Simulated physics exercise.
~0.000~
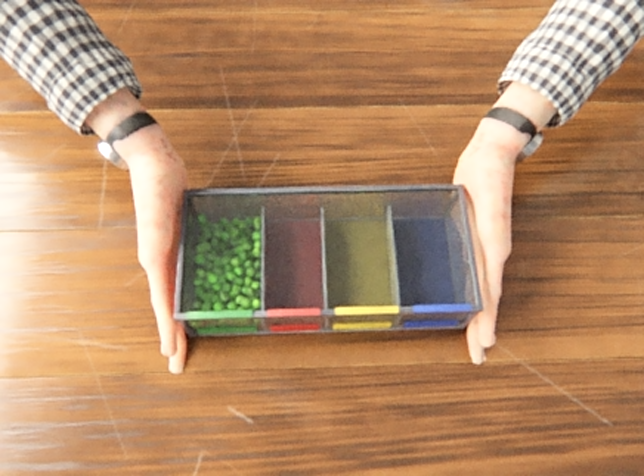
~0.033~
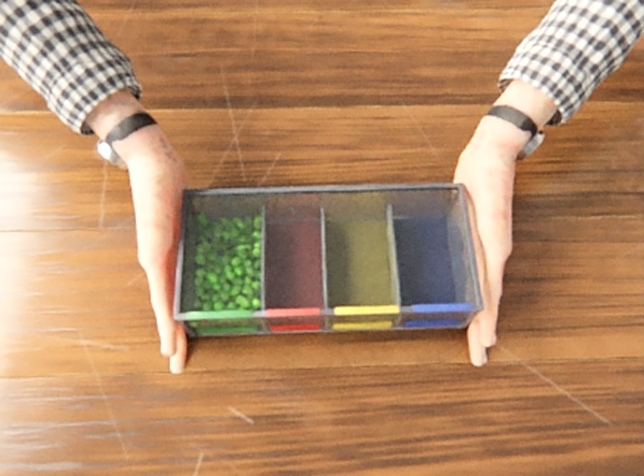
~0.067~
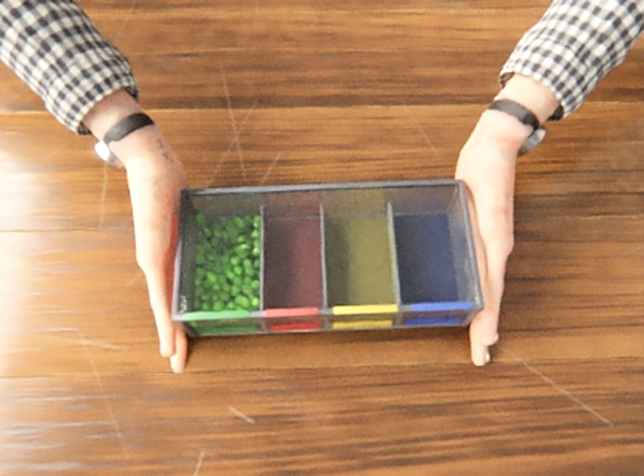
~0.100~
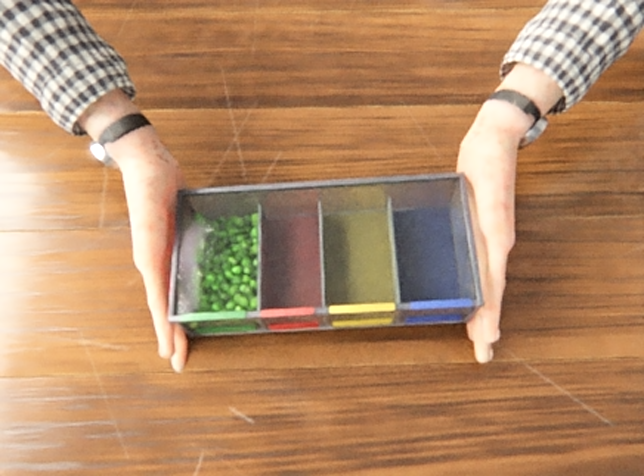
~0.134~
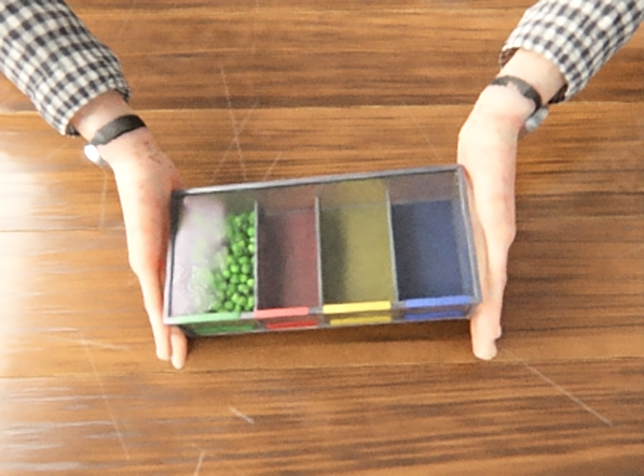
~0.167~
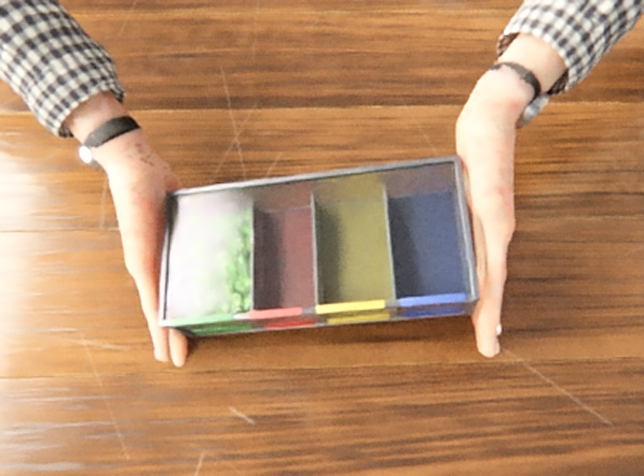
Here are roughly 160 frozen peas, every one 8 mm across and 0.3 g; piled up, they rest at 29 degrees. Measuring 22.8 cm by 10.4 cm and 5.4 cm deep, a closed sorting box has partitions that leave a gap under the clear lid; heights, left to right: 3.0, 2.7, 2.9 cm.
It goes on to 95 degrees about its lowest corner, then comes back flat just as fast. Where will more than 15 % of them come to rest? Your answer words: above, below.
Red - below; blue - below; green - above; yellow - below.
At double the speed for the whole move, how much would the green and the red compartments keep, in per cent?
Final per cent - green: 100, red: 0.
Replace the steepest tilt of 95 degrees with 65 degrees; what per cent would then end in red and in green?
In per cent, red gets 0, green gets 100.
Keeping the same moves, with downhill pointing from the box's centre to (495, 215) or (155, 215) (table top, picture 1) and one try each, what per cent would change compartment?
The share comes to roughly 90 in a hundred, then roughly 0 in a hundred.
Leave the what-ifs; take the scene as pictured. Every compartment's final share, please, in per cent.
Red 0; blue 0; green 100; yellow 0 (per cent).
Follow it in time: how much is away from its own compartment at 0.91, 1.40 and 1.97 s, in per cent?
In order, some 0, 0 and 0.
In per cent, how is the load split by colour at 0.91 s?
Red = 0, blue = 0, green = 100, yellow = 0 (percent).
After 0.91 s, tilt 95 degrees; green 100 %.
After 1.40 s, tilt 43 degrees; green 100 %.
Then, at 1.97 s, tilt 0 degrees; green 100 %.
At rest (2.3 s), red 0 %, blue 0 %, green 100 %, yellow 0 %.
